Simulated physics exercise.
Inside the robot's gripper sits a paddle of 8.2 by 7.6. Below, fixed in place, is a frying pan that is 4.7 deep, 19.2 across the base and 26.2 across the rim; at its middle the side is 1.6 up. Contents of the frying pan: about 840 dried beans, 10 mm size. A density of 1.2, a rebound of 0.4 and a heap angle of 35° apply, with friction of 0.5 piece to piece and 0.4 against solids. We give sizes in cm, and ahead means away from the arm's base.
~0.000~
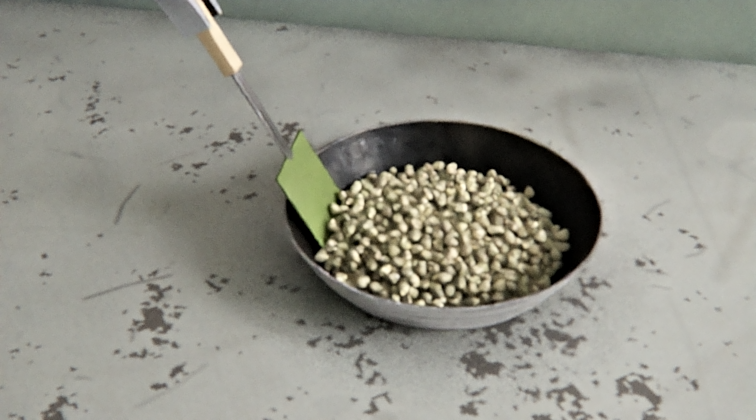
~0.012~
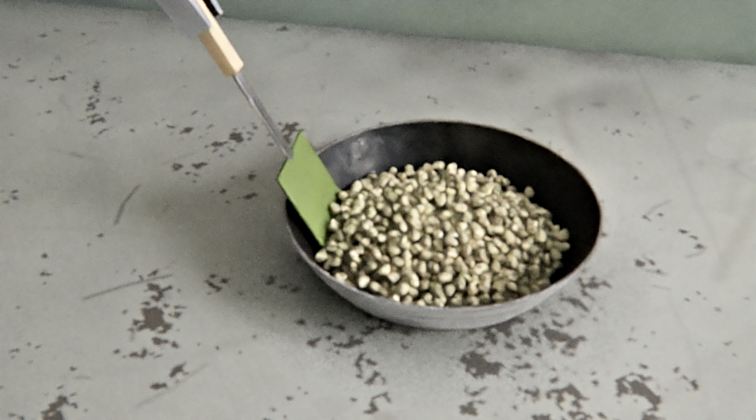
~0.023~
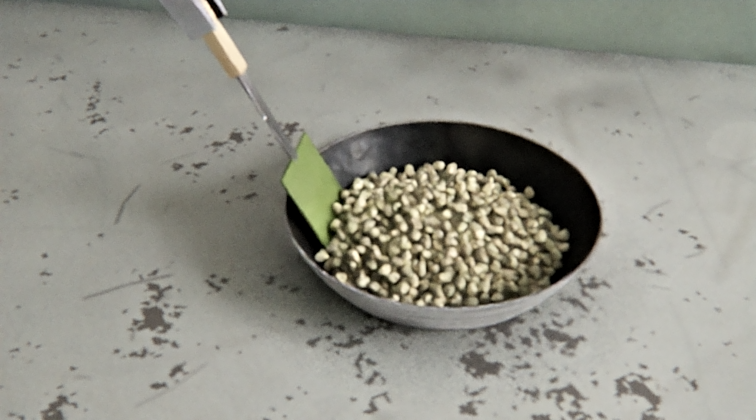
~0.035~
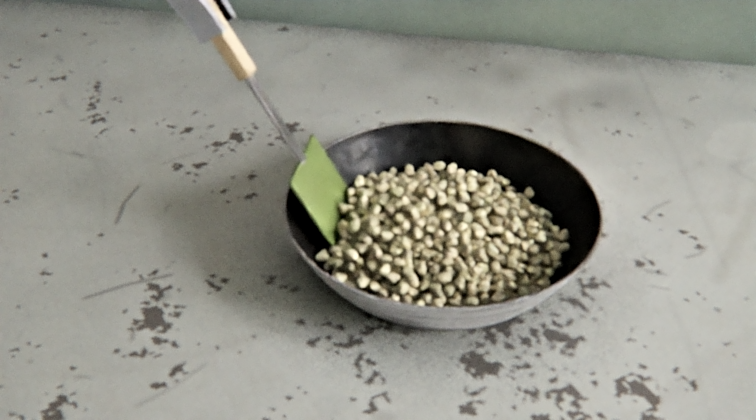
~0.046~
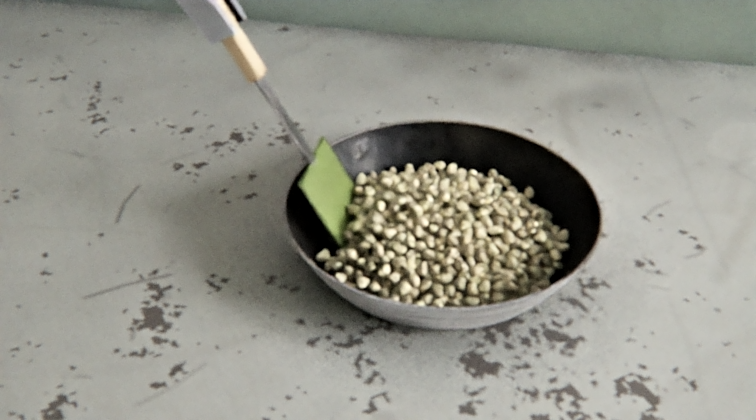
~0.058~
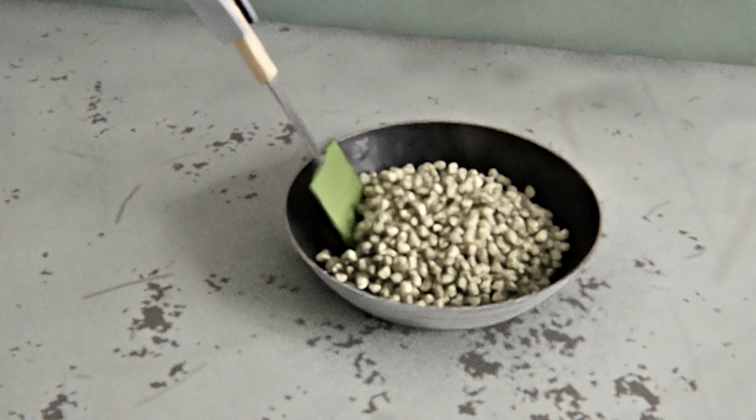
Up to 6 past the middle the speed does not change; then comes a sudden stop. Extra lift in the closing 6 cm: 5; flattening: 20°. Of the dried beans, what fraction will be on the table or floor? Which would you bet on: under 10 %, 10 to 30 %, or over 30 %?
I would bet on under 10 %.
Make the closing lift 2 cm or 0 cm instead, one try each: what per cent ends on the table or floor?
0 and 0 per cent.
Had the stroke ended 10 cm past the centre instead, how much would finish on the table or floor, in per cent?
With that change, I'd expect about 20 per cent.
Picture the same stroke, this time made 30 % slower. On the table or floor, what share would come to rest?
Approx. 0 per cent.
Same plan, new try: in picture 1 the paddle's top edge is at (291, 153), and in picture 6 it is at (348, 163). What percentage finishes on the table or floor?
Near 15 in a hundred.
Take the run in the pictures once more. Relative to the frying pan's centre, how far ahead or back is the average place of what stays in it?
Ahead of centre, near 4.0 centimetres.
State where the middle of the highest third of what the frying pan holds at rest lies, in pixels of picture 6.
The middle lies somewhere around (536, 233).
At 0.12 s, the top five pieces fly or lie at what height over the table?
I'd put it close to 5 cm.
By 0.12 s, sloping 61°, highest piece 5 above the table; 838 in the frying pan.
By 0.17 s, sloping 53°, highest piece 6 above the table; 838 in the frying pan.
By 0.40 s, sloping 41°, highest piece 5 above the table; 803 in the frying pan, 31 on the table or floor, 4 on the blade or in flight.
By 1.45 s, sloping 41°, highest piece 5 above the table; 803 in the frying pan, 35 on the table or floor.
Final count, 803 in the frying pan, 35 on the table or floor. That is 4 % on the table or floor.
